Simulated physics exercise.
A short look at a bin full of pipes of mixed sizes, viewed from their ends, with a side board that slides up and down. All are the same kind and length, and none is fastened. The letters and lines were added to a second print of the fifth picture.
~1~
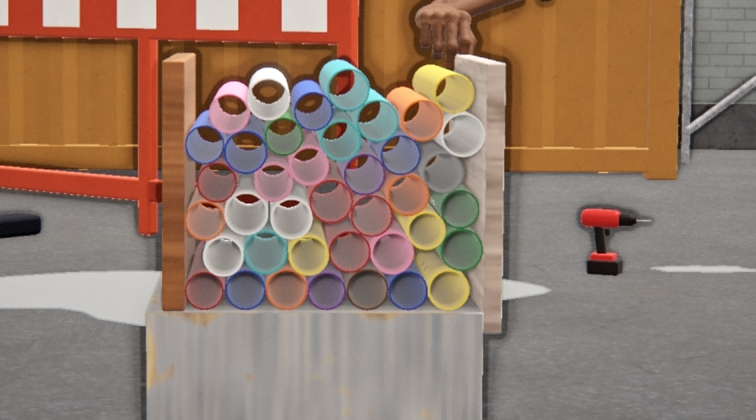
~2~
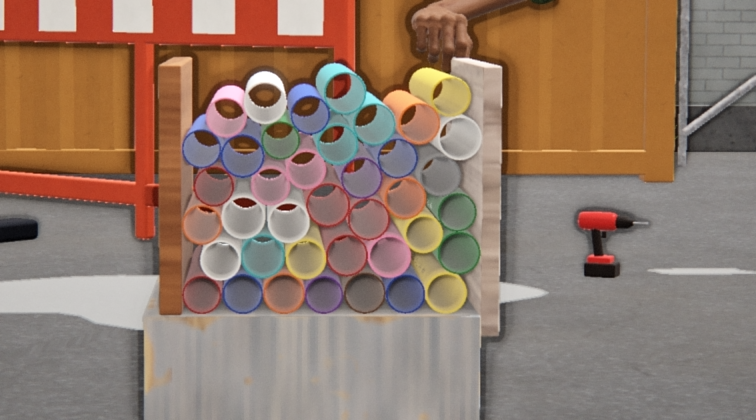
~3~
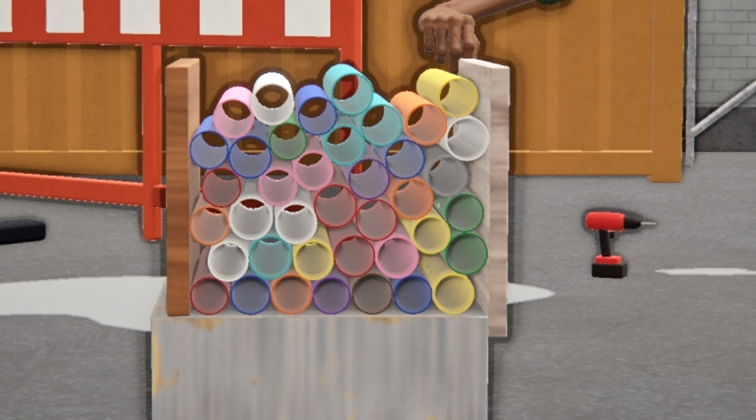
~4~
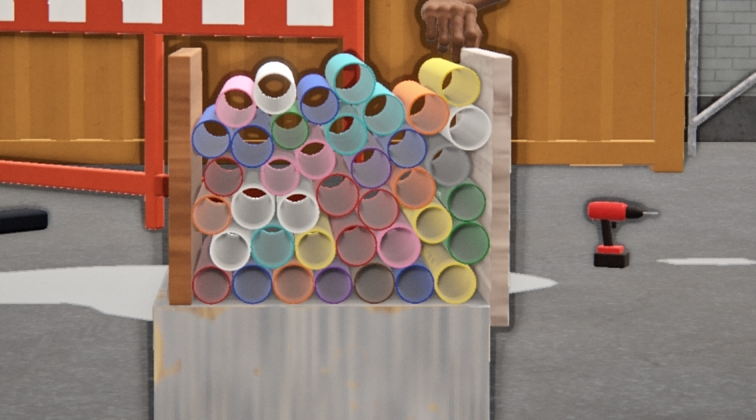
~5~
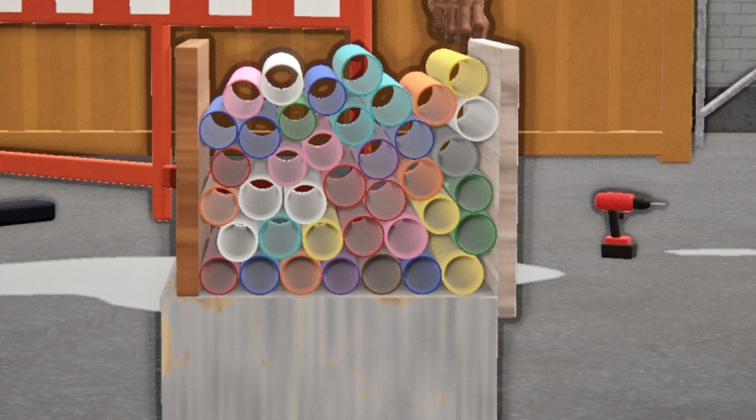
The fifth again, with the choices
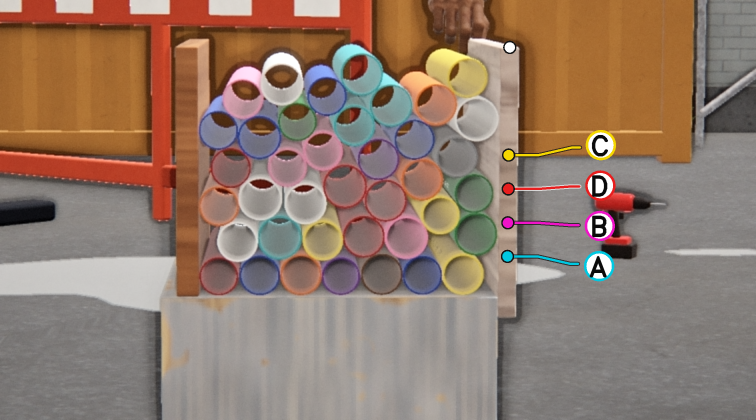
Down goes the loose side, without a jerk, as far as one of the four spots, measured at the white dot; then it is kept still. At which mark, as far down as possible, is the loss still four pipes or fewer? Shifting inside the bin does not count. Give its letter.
D is the limit.
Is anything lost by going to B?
Yes.
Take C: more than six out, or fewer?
Fewer than six.
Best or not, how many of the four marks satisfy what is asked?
Two of the four.
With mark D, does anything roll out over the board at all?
At D: Yes.
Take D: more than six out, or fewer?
It loses fewer than six.
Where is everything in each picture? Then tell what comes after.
The first frame shows a blue pipe (314, 111); side board (474, 182); a red pipe (204, 290).
The second frame shows a red pipe (202, 294); a blue pipe (406, 294).
The third frame shows a pink pipe (397, 257); a red pipe (376, 220).
The fourth frame shows an orange pipe (414, 188); a blue pipe (407, 149).
The fifth frame shows a turquoise pipe (354, 126); a blue pipe (327, 96); side board (488, 167).
On the marked copy, A at (507, 257); B at (508, 223); C at (508, 155); D at (508, 189); the white dot at (510, 47).
With D. Early on, top of the board (499, 115).
Further on, top of the board (498, 188).
At the end, top of the board (498, 189), three out over the board.
As for the rest, A more than four out over the board; B more than four out over the board; C none out over the board.
